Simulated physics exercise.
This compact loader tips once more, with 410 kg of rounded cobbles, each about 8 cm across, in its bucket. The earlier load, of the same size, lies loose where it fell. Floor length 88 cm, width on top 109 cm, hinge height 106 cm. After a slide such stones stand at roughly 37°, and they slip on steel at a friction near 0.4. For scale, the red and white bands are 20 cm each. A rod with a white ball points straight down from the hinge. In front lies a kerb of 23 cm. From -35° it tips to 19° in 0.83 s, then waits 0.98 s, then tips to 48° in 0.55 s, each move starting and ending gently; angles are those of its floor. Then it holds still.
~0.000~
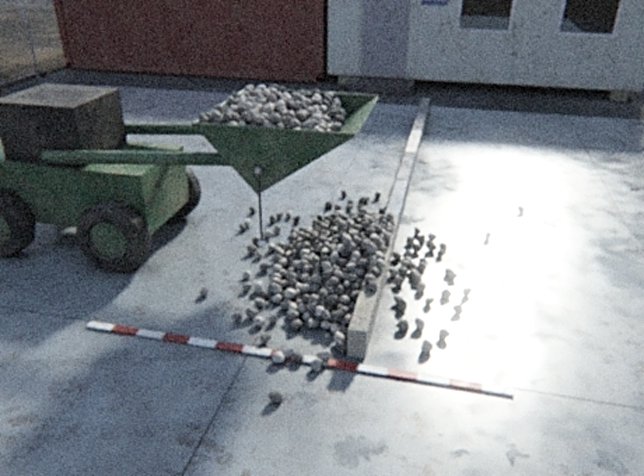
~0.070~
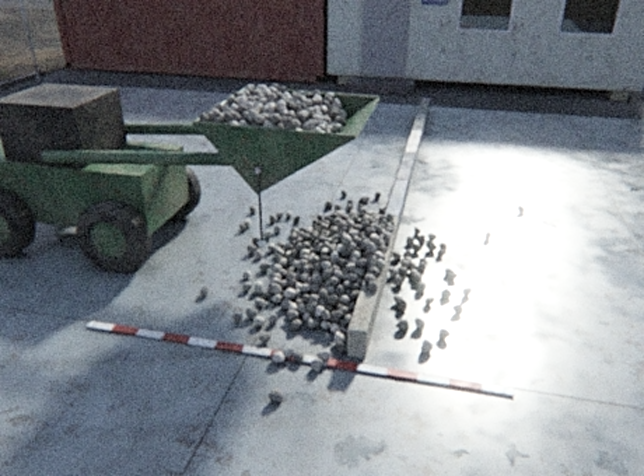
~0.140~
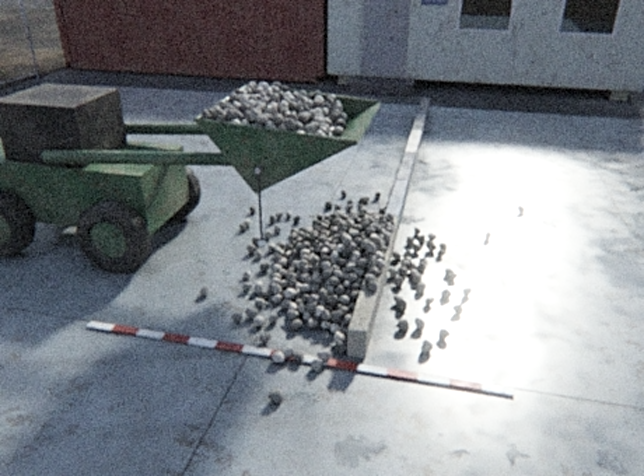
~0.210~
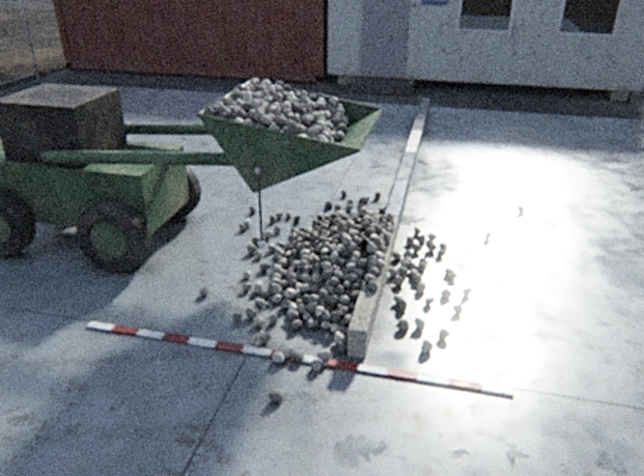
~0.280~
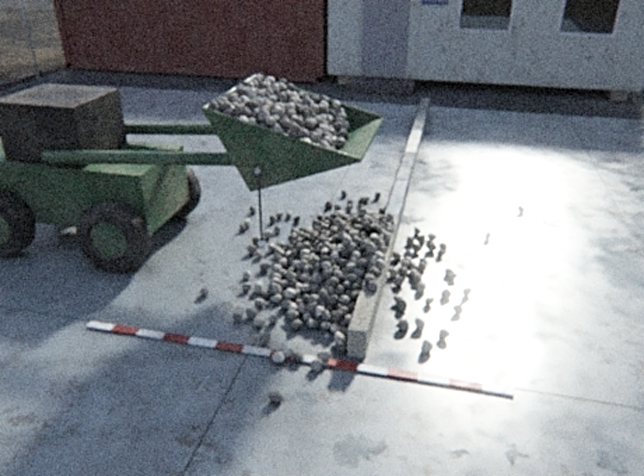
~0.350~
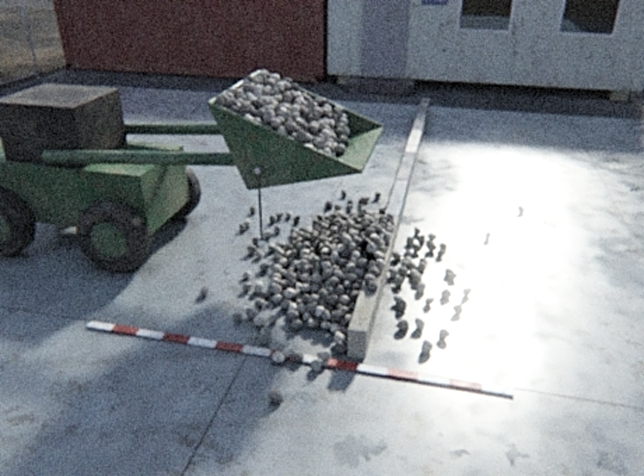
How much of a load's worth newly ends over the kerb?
About 62 per cent.
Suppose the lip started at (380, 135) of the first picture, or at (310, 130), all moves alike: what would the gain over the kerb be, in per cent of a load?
First some 75, then 20 per cent.
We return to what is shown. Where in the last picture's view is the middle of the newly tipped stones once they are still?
Near (402, 262).
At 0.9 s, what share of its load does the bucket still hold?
About 95 per cent.
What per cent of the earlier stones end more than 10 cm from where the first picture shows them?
About 5 per cent.
After 0.6 s the floor is at 10°; in per cent of one load, 100 in the bucket, 94 on this side of the kerb, 6 over the kerb; the foremost stones are at (468, 273).
After 0.9 s the floor is at 19°; in per cent of one load, 96 in the bucket, 97 on this side of the kerb, 6 over the kerb; the foremost stones are at (468, 273).
After 2.8 s the floor is at 48°; in per cent of one load, 1 in the bucket, 131 on this side of the kerb, 68 over the kerb; the foremost stones are at (559, 276).
After 5.3 s the floor is at 48°; in per cent of one load, 1 in the bucket, 132 on this side of the kerb, 68 over the kerb; the foremost stones are at (559, 276). Net gain over the kerb, 62.
